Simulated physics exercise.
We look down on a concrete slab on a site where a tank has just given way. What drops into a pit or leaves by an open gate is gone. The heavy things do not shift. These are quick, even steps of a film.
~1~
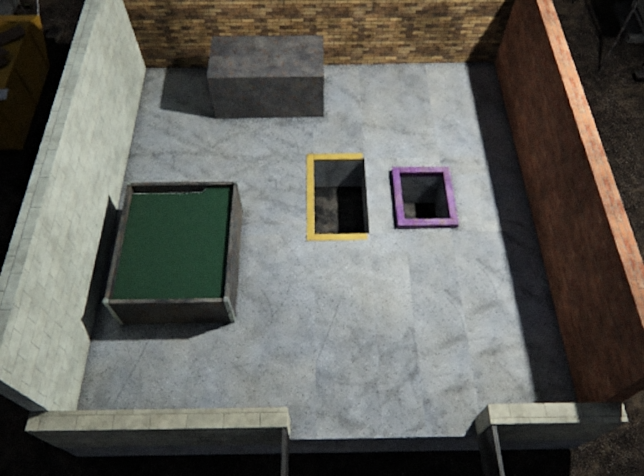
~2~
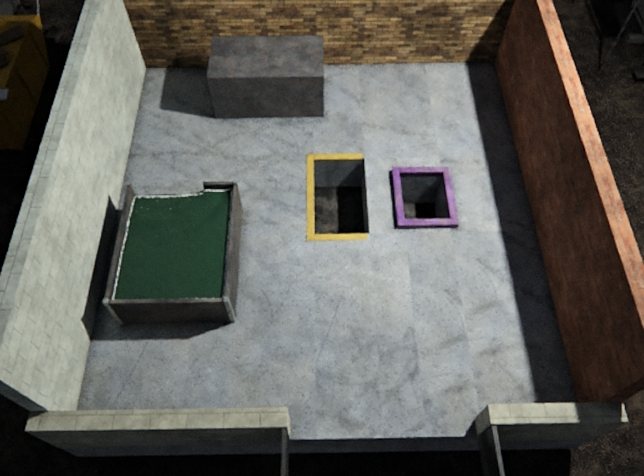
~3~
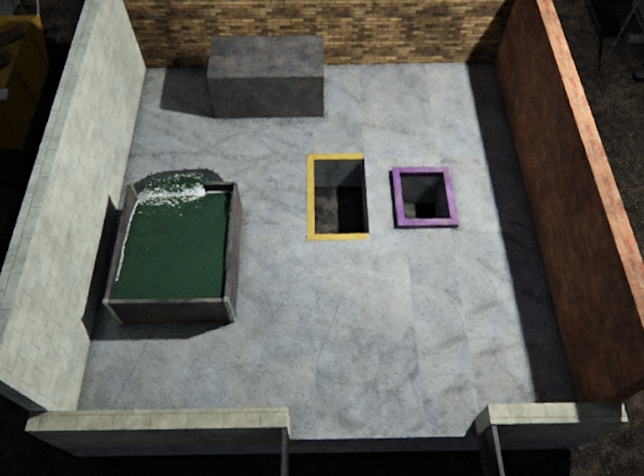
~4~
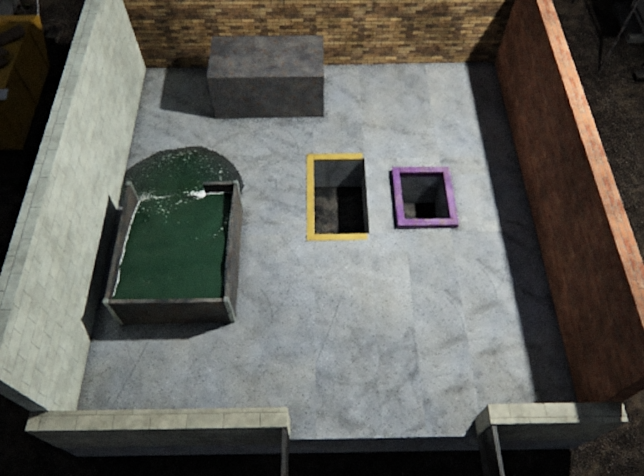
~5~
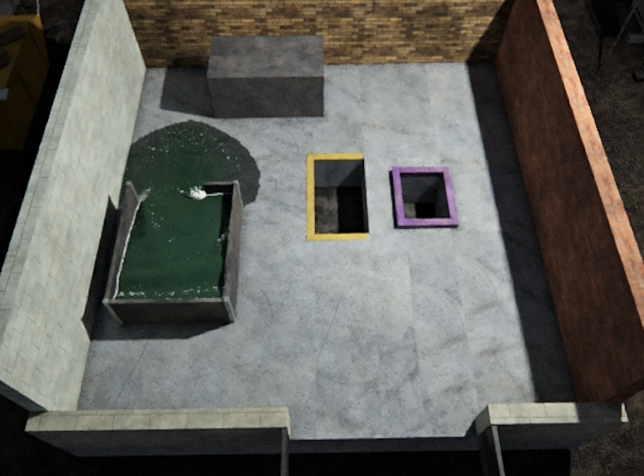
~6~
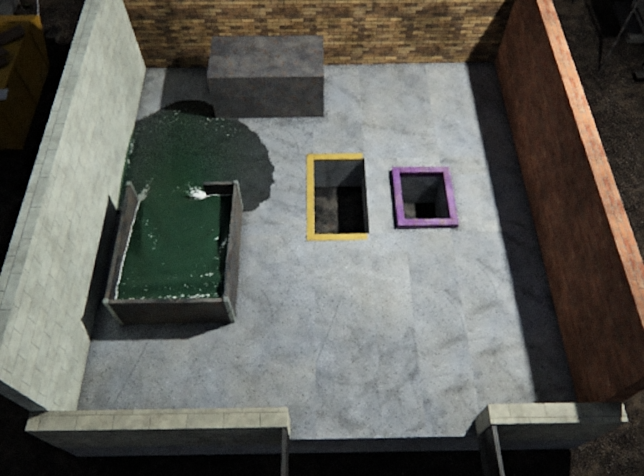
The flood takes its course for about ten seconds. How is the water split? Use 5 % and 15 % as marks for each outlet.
One by one: The gate takes not even 5 %; the purple pit takes not even 5 %; the yellow pit takes above 15 %.
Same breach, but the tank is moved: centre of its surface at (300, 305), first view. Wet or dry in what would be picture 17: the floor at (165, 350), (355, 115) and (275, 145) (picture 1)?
As listed: Not flooded, flooded, awash.
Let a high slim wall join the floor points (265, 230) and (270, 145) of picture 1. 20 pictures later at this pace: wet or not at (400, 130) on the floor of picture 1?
There: Awash.
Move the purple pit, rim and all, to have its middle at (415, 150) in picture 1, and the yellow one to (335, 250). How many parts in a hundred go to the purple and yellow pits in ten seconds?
Parts in a hundred: Purple 0, yellow 10.
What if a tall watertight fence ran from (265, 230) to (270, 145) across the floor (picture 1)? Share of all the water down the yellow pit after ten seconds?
Roughly, in per cent: Yellow 6.
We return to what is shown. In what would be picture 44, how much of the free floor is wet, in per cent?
Close to 55 %.
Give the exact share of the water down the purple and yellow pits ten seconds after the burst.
Near 0 and 16 in a hundred.
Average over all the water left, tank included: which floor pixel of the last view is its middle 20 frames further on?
Near (210, 153).
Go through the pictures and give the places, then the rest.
The open tank at (176, 241) is whole and still, in the first frame.
Water pours out on the open tank's far side and has run to a hidden place, in the second frame.
Water pours out on the open tank's far side and has run to (211, 175), in the third frame.
The front is at (200, 151), out from the gap on the open tank's far side, in the fourth frame.
Water pours out on the open tank's far side and has run to (200, 126), in the fifth frame.
The front is at (180, 105), out from the gap on the open tank's far side, in the sixth frame.
A moment on, water covers 15 % of the floor; the gate 0 %, the purple pit 0 %, the yellow pit 0 %.
Next, water covers 25 % of the floor; the gate 0 %, the purple pit 0 %, the yellow pit 0 %.
Then, water covers 35 % of the floor; the gate 0 %, the purple pit 0 %, the yellow pit 2 %.
Later, water covers 55 % of the floor; the gate 0 %, the purple pit 0 %, the yellow pit 7 %.
In the end, water covers 80 % of the floor; the gate 0 %, the purple pit 0 %, the yellow pit 17 %.
